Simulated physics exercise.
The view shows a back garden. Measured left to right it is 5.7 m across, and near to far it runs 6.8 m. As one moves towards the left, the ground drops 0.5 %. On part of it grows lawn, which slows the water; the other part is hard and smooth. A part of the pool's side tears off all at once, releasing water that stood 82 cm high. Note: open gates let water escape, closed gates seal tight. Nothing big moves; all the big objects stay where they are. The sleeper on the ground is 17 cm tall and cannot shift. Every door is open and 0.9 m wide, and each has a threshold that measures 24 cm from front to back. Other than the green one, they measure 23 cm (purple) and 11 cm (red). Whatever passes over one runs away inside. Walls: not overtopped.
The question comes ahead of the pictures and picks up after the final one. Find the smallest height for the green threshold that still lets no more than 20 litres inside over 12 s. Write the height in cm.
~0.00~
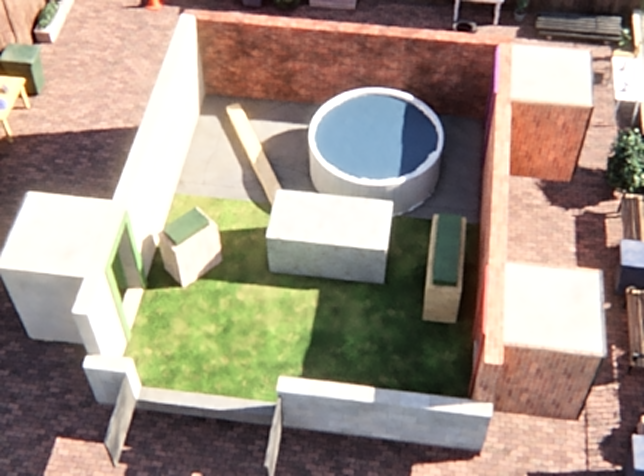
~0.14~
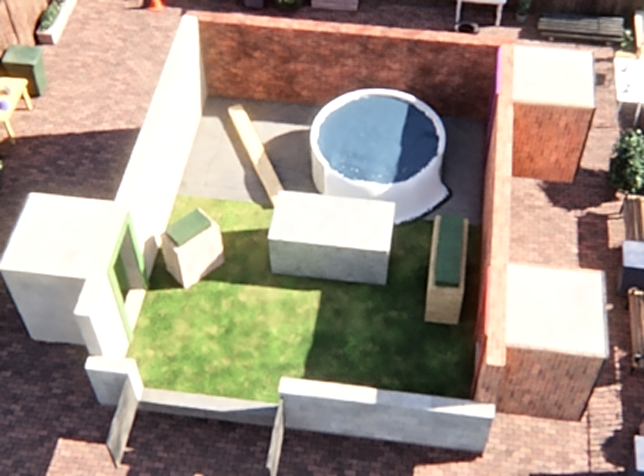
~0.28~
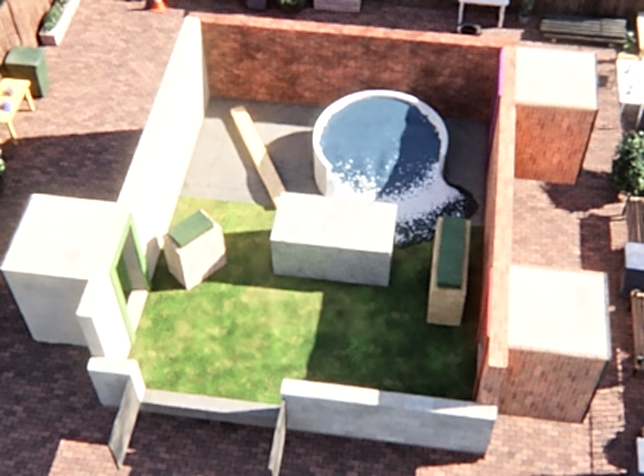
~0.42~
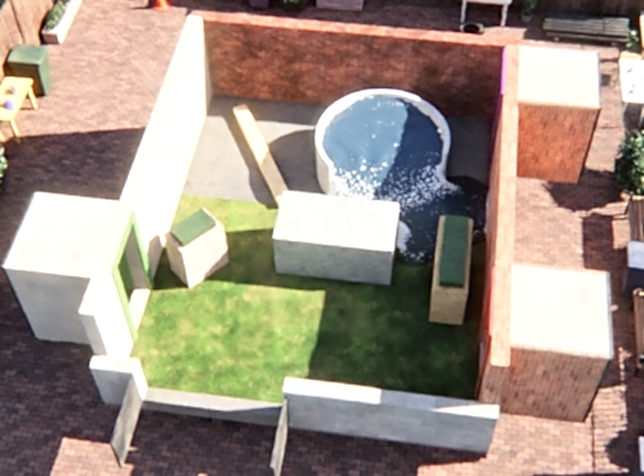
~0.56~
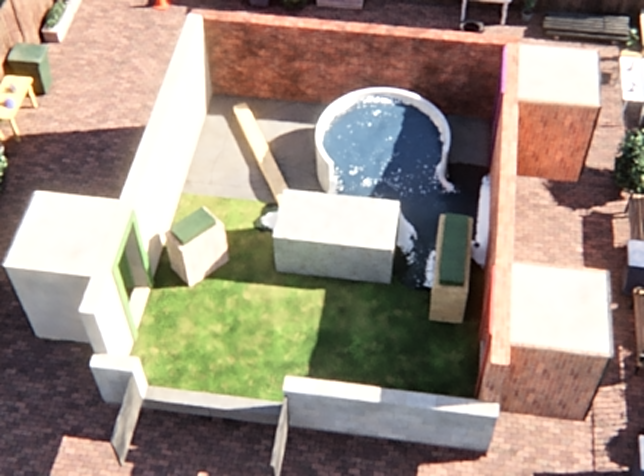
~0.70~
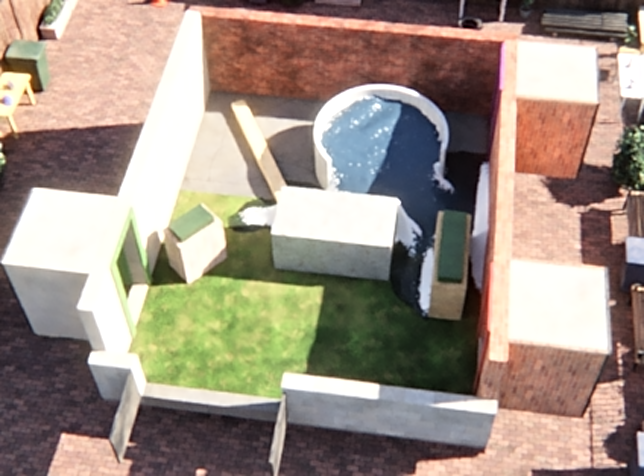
The green threshold could go as low as about 7.5 cm.
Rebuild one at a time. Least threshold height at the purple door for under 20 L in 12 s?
For the purple door, about 14.0 cm.
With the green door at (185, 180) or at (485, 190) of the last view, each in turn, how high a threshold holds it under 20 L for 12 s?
Roughly 12.5 cm, then roughly 24 cm.
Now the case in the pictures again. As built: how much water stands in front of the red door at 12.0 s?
It works out to about 6.0 centimetres deep.
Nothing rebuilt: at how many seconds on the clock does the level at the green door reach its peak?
It peaks around 9.5 s.
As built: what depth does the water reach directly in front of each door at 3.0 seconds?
Purple door: 13 cm; red door: 9 cm; green door: 4 cm.
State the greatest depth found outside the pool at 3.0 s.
Around 32 centimetres.
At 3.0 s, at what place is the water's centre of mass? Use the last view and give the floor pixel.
(369, 220), roughly.
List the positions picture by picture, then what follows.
In the first picture, still water, 82 cm deep, in the pool at (376, 138); the green door at (126, 277) is dry.
In the second picture, the front is at (446, 198), 0.3 m from the gap at a hidden place; 0.5 m2 of floor is wet, 82 cm left at the back.
In the third picture, the gap is at a hidden place, the front 0.8 m out at (474, 207); the back of the pool holds 82 cm.
In the fourth picture, the front is at (484, 235), 1.3 m from the gap at a hidden place; 3.3 m2 of floor is wet, 77 cm left at the back.
In the fifth picture, the front is at (482, 268), 1.8 m from the gap at a hidden place; 4.2 m2 of floor is wet, 70 cm left at the back.
In the sixth picture, the gap is at a hidden place, the front 2.4 m out at (427, 317); the back of the pool holds 73 cm; the green door at (131, 274), 4.8 m from the gap, is still 2.3 m from the nearest water.
After 1.4 s water covers 40 % of the floor, deepest (56 cm) near (437, 244); it has not reached the green door.
After 3.0 s water covers 75 % of the floor, deepest (32 cm) near (486, 126); 4 cm at the green door, 0 litres in over its 7 cm threshold.
After 12.0 s water covers 95 % of the floor, deepest (15 cm) near (210, 94); 9 cm at the green door, 28 litres in over its 7 cm threshold.
At the green door as built, the water arrived by 2.9 s and peaked near 11 cm at 9.4 s.
Run again over the same 12 s with other heights there, 35 litres in over 6.5 cm, 10 litres over 8.5 cm. The limit of 20 litres is kept from about 7.5 cm up.
